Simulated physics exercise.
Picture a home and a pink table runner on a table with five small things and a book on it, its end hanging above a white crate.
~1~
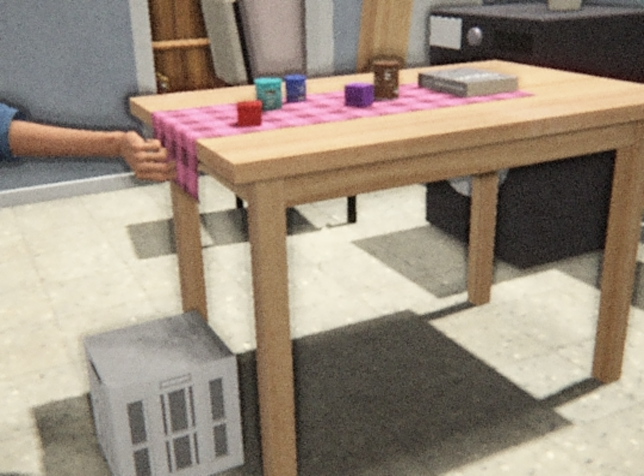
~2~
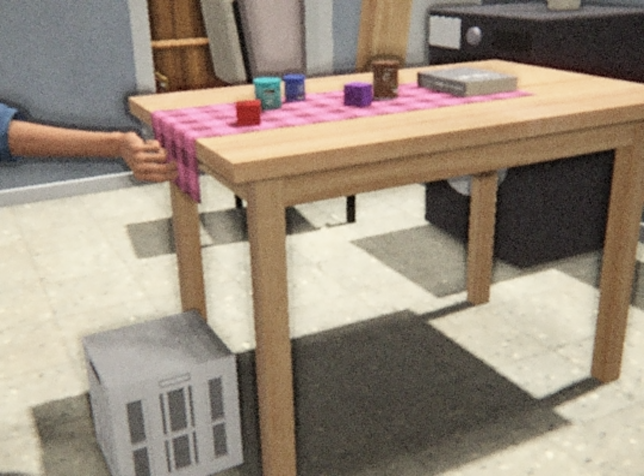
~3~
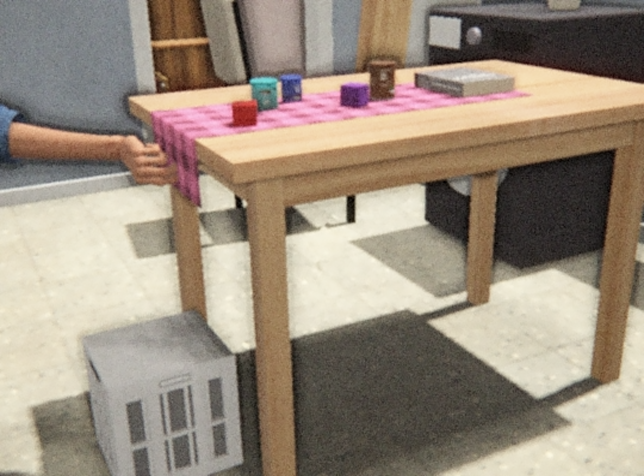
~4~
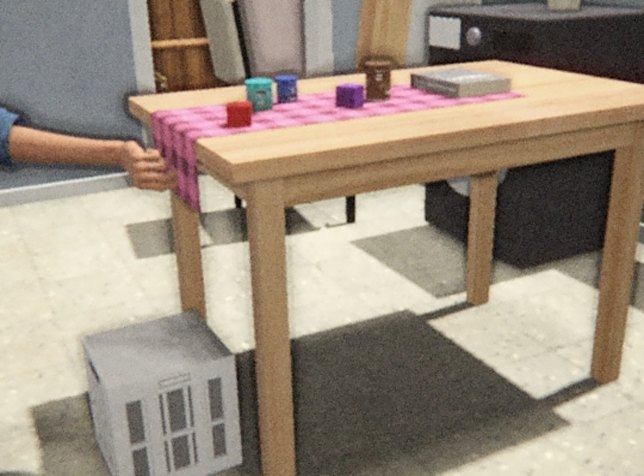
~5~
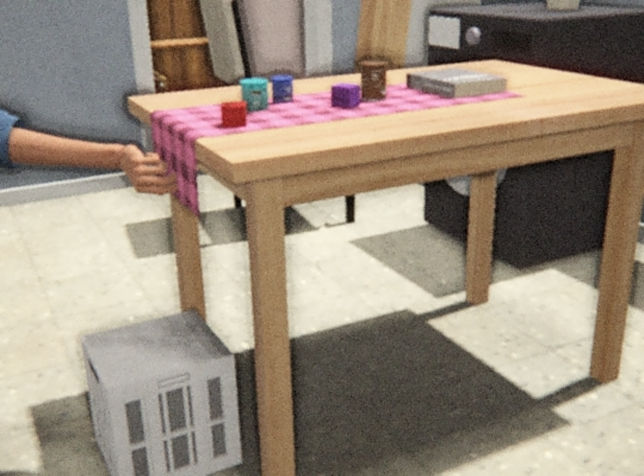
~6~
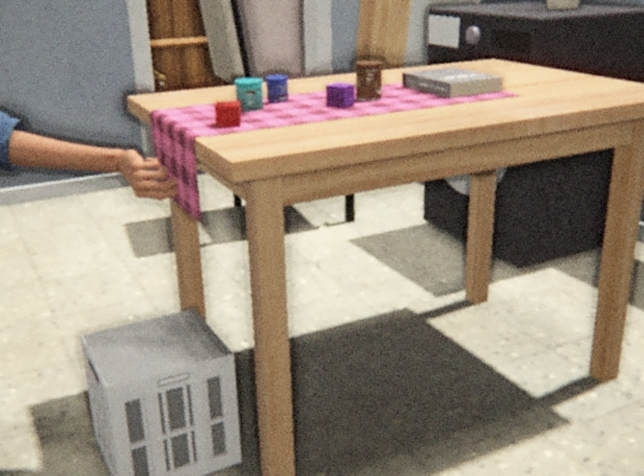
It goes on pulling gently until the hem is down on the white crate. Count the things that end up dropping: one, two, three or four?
The number that drops is three.
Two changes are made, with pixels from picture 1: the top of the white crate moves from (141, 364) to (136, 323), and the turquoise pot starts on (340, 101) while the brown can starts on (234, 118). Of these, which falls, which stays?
So the turquoise pot stays there, and the brown can leaves.
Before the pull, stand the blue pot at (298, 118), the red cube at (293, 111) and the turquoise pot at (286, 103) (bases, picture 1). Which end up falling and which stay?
Outcome: Blue pot falls away, red cube falls away, turquoise pot falls away.
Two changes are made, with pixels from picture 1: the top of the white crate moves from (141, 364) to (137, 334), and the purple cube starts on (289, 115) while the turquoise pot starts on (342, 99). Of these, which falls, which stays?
As for the purple cube, it leaves the top; as for the turquoise pot, it holds its spot.
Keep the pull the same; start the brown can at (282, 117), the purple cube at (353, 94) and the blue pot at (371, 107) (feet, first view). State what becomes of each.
The brown can comes down; the purple cube survives; the blue pot survives.
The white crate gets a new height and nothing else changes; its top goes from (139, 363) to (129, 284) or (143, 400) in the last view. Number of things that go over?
The tally is 1 and 4.
Early on, hem near (182, 286); red cube gone.
Midway, hem on the crate; red cube, turquoise pot and blue pot gone.
Finally, hem on the crate; red cube, turquoise pot and blue pot gone. The table loses three.
